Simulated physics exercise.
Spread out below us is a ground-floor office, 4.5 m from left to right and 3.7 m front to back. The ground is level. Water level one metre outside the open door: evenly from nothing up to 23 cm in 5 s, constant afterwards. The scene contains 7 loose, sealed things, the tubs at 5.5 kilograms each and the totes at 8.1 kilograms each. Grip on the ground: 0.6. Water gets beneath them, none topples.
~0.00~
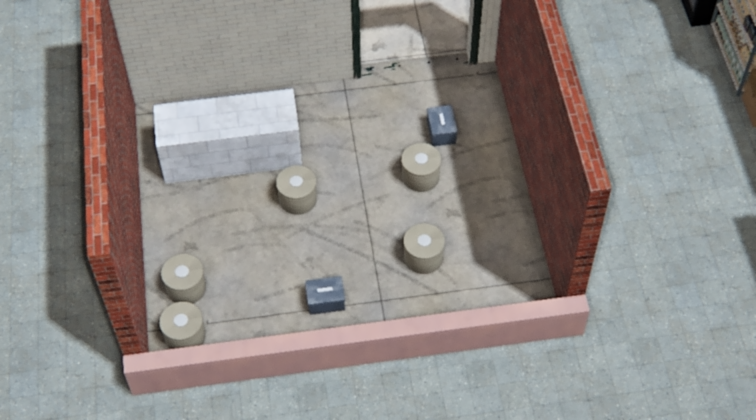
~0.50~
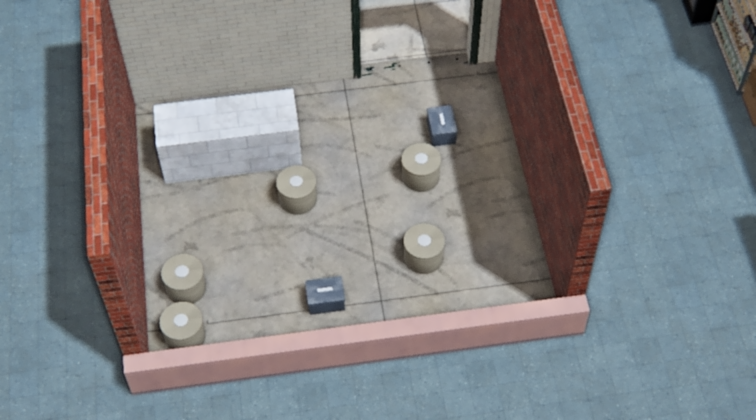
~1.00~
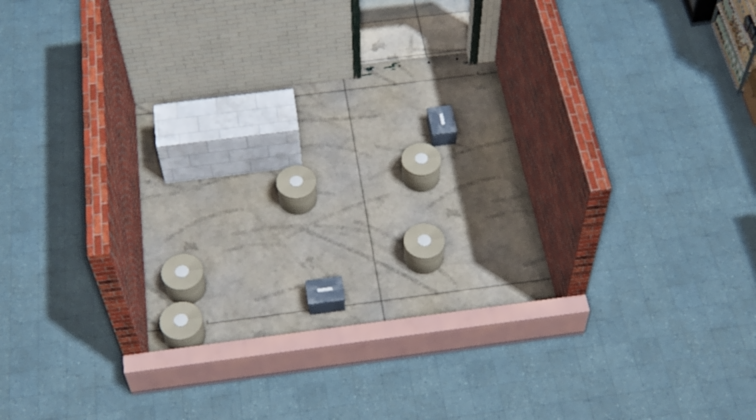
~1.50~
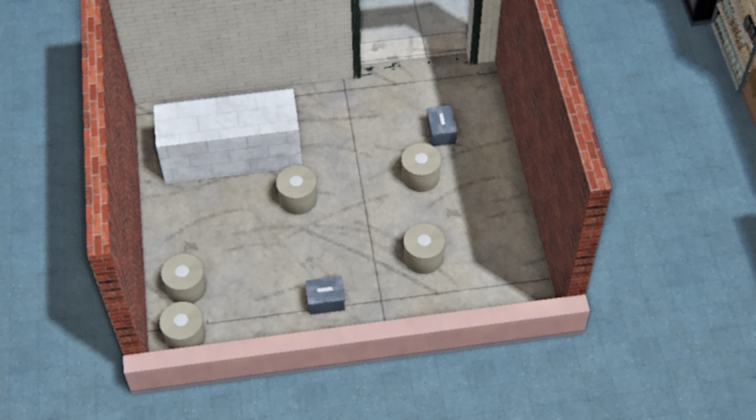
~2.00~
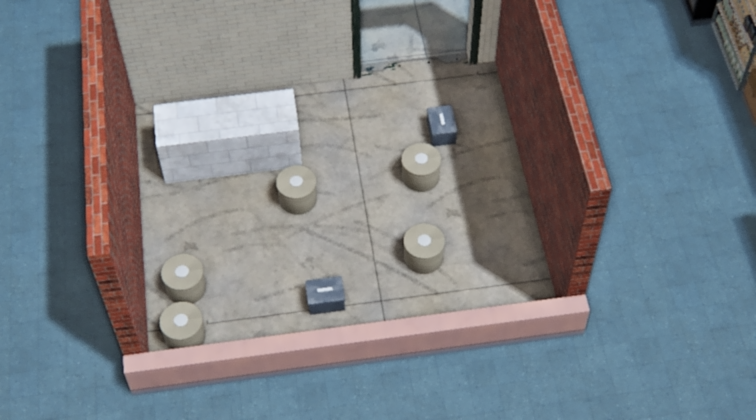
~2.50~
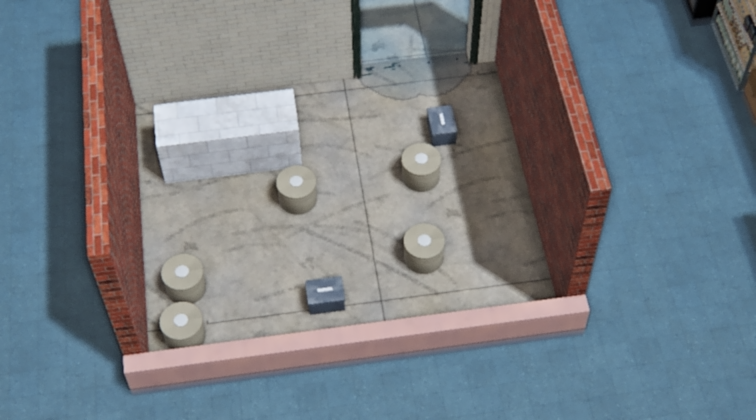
To begin with, a walled room with round tubs, two dark boxes and a pale block stands on dry grey paving. The ground outside turns blue with water while the floor inside stays dry. Then water enters through the doorway at the back and spreads slightly inside; none of the objects move.
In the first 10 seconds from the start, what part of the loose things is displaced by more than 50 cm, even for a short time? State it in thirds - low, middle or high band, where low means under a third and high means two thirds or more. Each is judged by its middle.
High band.
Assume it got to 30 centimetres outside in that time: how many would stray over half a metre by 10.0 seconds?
7.
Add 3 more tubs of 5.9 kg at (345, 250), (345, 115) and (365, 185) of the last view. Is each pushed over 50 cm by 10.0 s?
So the first ends up past the threshold, the second below the threshold, the third past the threshold.
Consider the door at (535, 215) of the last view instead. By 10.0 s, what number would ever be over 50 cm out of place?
In that case the number is 6.
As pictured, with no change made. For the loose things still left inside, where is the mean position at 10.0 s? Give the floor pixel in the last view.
The centre is close to (270, 265).
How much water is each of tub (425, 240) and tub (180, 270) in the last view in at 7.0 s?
9 and 2 cm.
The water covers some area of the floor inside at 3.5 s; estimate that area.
1.5 m2.
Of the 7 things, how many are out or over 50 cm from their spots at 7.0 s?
That would be 3.
After 3.5 s 0 of 7 are over 50 cm from their spots; 0 afloat.
After 4.5 s 0 of 7 are over 50 cm from their spots; 0 afloat.
After 7.0 s 3 of 7 are over 50 cm from their spots; 3 afloat.
After 10.0 s 6 of 7 are over 50 cm from their spots, and 6 have been at some point; 7 afloat.
